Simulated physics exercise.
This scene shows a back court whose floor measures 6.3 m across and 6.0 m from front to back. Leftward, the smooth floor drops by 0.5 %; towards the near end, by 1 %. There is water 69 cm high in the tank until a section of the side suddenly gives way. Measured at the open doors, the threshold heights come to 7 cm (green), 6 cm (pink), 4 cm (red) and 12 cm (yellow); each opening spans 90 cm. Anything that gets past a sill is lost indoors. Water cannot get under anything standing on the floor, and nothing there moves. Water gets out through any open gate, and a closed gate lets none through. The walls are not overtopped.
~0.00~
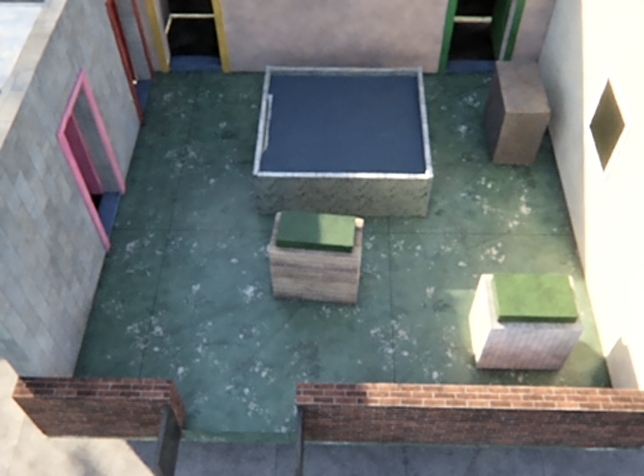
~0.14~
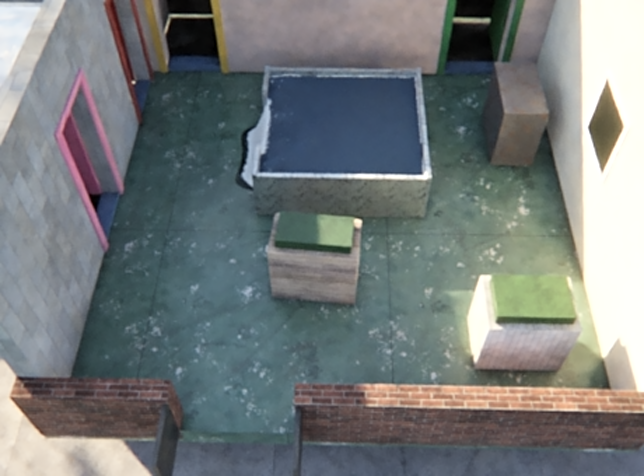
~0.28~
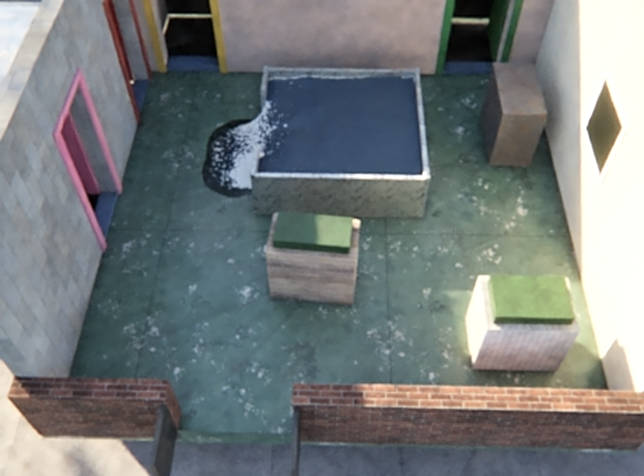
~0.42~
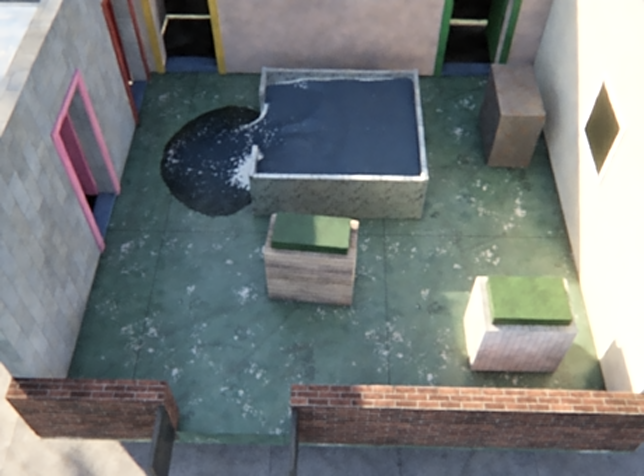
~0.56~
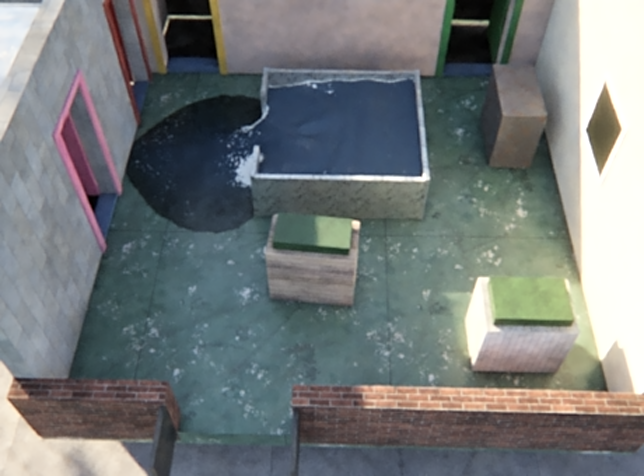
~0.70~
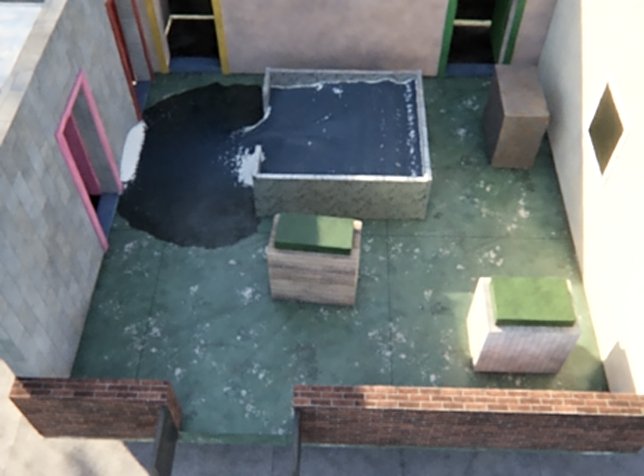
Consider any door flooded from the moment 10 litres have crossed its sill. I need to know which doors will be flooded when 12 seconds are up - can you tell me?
My prediction: For the green door I'd say within the limit. For the pink door I'd say above the limit. For the red door I'd say above the limit. For the yellow door I'd say above the limit.
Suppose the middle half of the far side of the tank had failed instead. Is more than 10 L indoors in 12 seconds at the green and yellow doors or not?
With respect to that limit, green ends up outside it, yellow ends up inside it.
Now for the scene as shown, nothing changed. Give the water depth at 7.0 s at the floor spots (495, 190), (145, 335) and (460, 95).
Spot one 0 cm, spot two 8 cm, spot three 4 cm.
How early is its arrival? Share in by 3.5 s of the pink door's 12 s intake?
Share: ~ 60 %.
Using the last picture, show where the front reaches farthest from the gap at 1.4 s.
(92, 300).
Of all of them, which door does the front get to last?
Green.
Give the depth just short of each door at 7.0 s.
Centimetres: Green 4 / pink 11 / red 12 / yellow 11.
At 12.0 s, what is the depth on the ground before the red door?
Depth: Approx. 7.0 cm.
After 1.4 s water covers 20 % of the floor and is deepest (42 cm) near (144, 157); green door not reached, pink door 23 cm at the sill, 27 L in, red door 21 cm at the sill, 28 L in, yellow door 6 cm at the sill, 0 L in.
After 2.2 s water covers 30 % of the floor and is deepest (40 cm) near (153, 79); green door not reached, pink door 21 cm at the sill, 106 L in, red door 25 cm at the sill, 120 L in, yellow door 19 cm at the sill, 10 L in.
After 3.5 s water covers 45 % of the floor and is deepest (28 cm) near (66, 393); green door not reached, pink door 15 cm at the sill, 192 L in, red door 18 cm at the sill, 257 L in, yellow door 20 cm at the sill, 61 L in.
After 7.0 s water covers 75 % of the floor and is deepest (17 cm) near (62, 408); green door 4 cm at the sill, 0 L in, pink door 11 cm at the sill, 287 L in, red door 12 cm at the sill, 454 L in, yellow door 11 cm at the sill, 103 L in.
After 12.0 s water covers 95 % of the floor and is deepest (11 cm) near (62, 408); green door 6 cm at the sill, 2 L in, pink door 8 cm at the sill, 319 L in, red door 7 cm at the sill, 533 L in, yellow door 6 cm at the sill, 104 L in.
